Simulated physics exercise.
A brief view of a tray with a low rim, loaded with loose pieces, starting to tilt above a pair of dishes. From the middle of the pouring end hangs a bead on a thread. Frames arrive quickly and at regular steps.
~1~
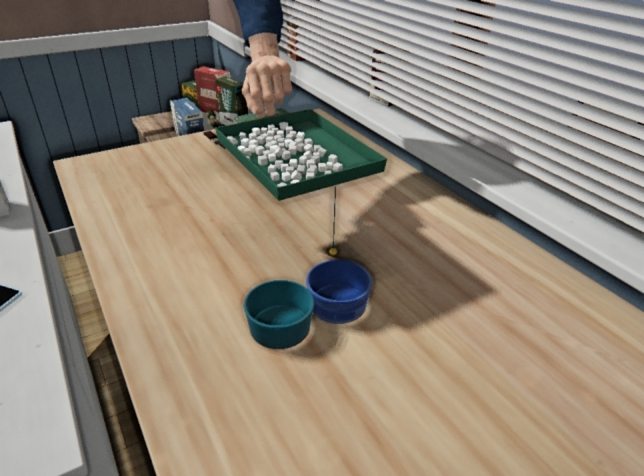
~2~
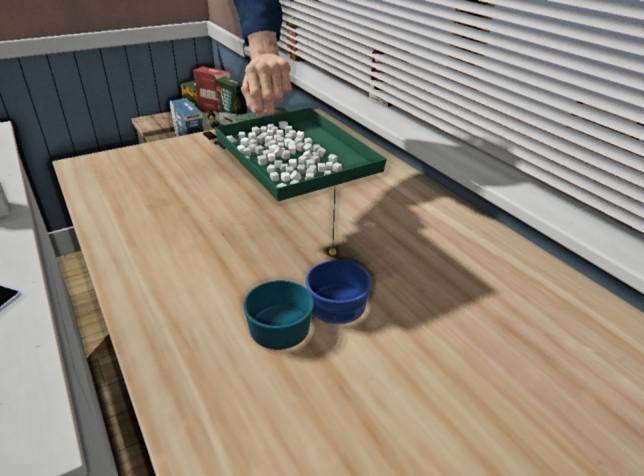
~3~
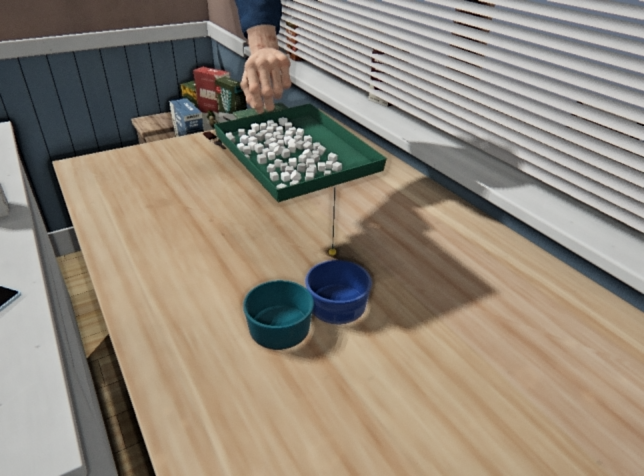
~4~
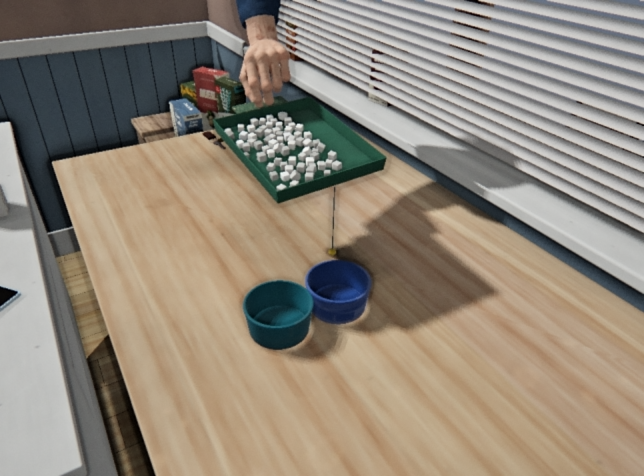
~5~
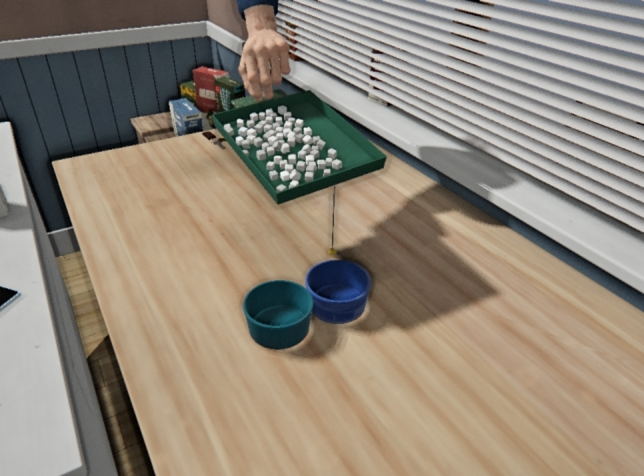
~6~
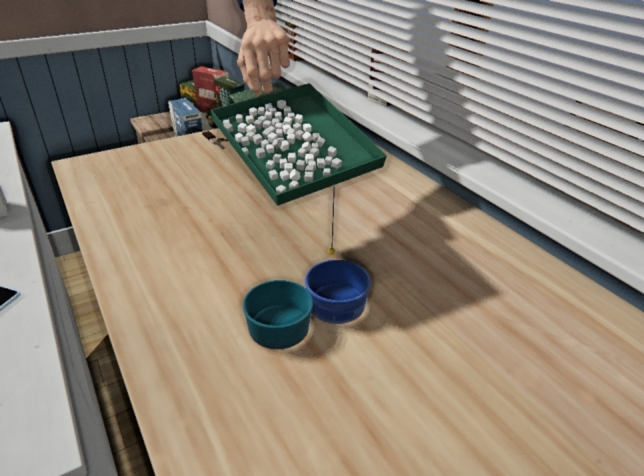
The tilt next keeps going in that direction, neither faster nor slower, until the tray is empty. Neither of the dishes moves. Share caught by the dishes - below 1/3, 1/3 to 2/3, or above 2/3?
Above 2/3.
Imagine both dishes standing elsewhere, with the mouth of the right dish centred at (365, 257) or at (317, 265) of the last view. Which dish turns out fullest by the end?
Position 1 - the dish to the left; position 2 - the dish to the left.
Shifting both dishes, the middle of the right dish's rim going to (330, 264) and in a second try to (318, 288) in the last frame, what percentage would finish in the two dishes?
You'd get 60 in a hundred first and 70 in a hundred after that.
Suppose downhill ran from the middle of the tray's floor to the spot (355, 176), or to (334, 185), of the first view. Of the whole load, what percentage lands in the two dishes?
That comes to 10 per cent the first time and 50 per cent the second.
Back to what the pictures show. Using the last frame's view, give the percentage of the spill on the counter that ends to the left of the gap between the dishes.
Estimate: Roughly 60 %.
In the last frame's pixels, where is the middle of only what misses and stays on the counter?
Look around pixel (295, 282).
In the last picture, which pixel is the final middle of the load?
I'd put the middle somewhere around (287, 316).
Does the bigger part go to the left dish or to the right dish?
It's the dish to the left that ends up fuller.
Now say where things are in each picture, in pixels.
Corners of the pouring end (278, 187) and (385, 158), level; middle of the load (283, 152), sugar cubes; left dish (295, 333); right dish (356, 308); bead on its thread (333, 251), in the first frame.
Corners of the pouring end (278, 187) and (385, 158), level; middle of the load (282, 152), in the second frame.
Corners of the pouring end (278, 189) and (385, 158), tipped barely, lowest at the left corner; middle of the load (282, 150), in the third frame.
Corners of the pouring end (278, 190) and (385, 157), tipped a little, lowest at the left corner; middle of the load (282, 147), in the fourth frame.
Corners of the pouring end (277, 192) and (385, 156), tipped a little, lowest at the left corner; middle of the load (281, 144), in the fifth frame.
Corners of the pouring end (277, 194) and (385, 155), tipped a little, lowest at the left corner; middle of the load (281, 141); left dish (294, 334); right dish (355, 308), in the sixth frame.
Just after the last frame, tray tipped steeply; every one on the tray.
A moment on, tray tipped right over; almost all on the tray; about a tenth in the left dish.
Further on, tray tipped past a quarter turn; roughly half in the left dish; roughly a quarter in the right dish; roughly a quarter outside both.
When it is over, tray tipped past a quarter turn; roughly half in the left dish; roughly a quarter in the right dish; roughly a quarter outside both.
